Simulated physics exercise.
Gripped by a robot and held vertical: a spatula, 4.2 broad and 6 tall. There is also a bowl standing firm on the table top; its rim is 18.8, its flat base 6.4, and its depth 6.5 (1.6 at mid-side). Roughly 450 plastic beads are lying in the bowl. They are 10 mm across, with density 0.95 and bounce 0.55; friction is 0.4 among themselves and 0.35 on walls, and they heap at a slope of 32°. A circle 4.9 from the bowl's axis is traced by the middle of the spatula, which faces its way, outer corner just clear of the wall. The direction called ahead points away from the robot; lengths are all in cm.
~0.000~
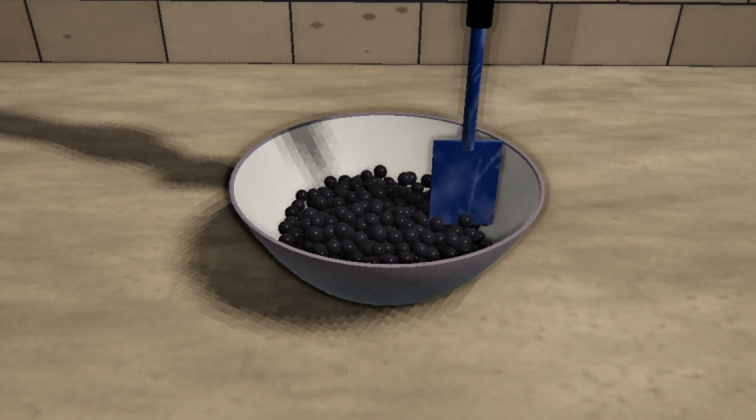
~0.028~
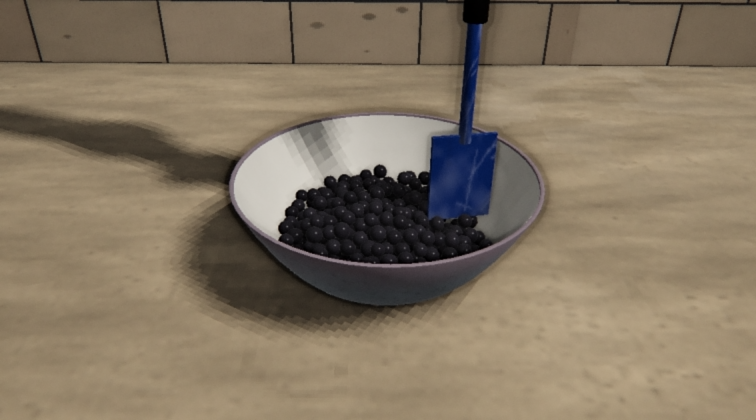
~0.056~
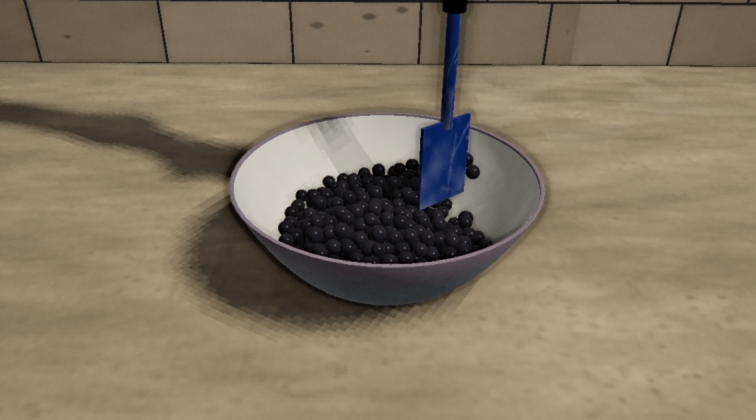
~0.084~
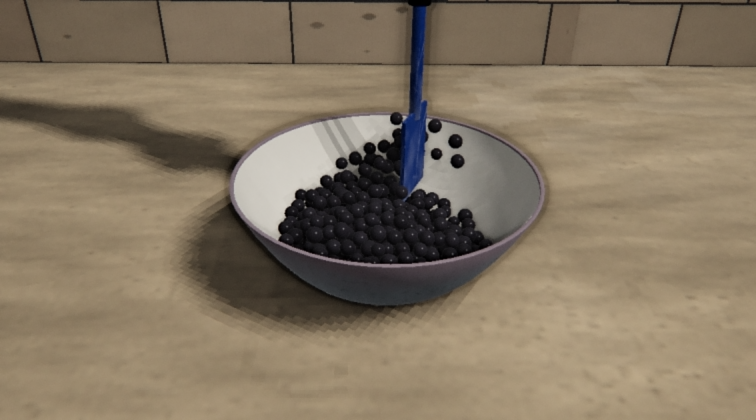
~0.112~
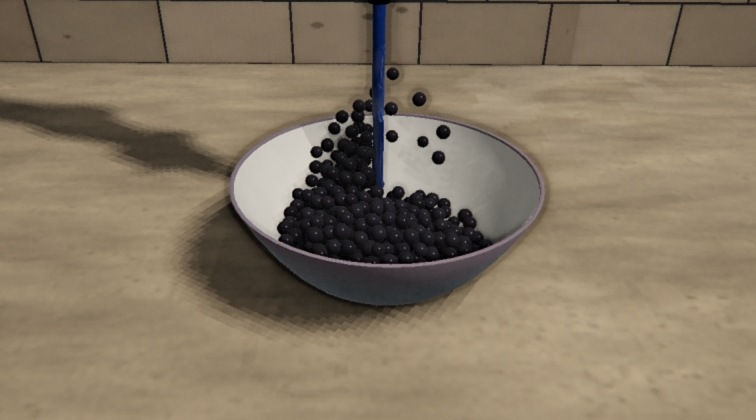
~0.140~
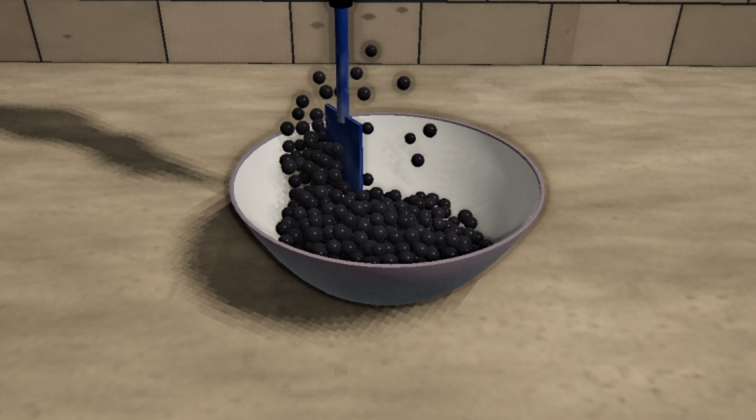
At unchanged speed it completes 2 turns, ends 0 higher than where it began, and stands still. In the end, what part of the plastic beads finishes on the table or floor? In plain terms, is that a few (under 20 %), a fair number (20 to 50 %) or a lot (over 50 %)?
A fair number, 20 to 50 %.
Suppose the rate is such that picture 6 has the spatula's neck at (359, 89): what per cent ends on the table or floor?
Close to 30 in a hundred.
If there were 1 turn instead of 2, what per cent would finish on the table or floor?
That would give some 25 percent.
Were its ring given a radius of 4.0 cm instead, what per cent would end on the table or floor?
Close to 40 in a hundred then.
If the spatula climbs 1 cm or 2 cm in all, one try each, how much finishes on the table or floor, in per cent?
Roughly 20 and 10 per cent.
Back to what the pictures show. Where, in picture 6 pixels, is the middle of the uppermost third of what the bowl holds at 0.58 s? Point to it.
Near (346, 233).
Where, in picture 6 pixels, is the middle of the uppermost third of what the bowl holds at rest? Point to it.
(413, 216).
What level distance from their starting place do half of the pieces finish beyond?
Near 7 cm.
By 0.36 s, 355° round, highest piece 10 above the table; 369 in the bowl, 34 on the table or floor, 44 in flight or on the tool.
By 0.58 s, 224° round, highest piece 10 above the table; 322 in the bowl, 108 on the table or floor, 17 in flight or on the tool.
By 0.89 s, 0° round, highest piece 5 above the table; 300 in the bowl, 146 on the table or floor, 1 in flight or on the tool.
By 1.59 s, 0° round, highest piece 5 above the table; 300 in the bowl, 147 on the table or floor.
Final count, 300 in the bowl, 147 on the table or floor. That is 33 % on the table or floor.
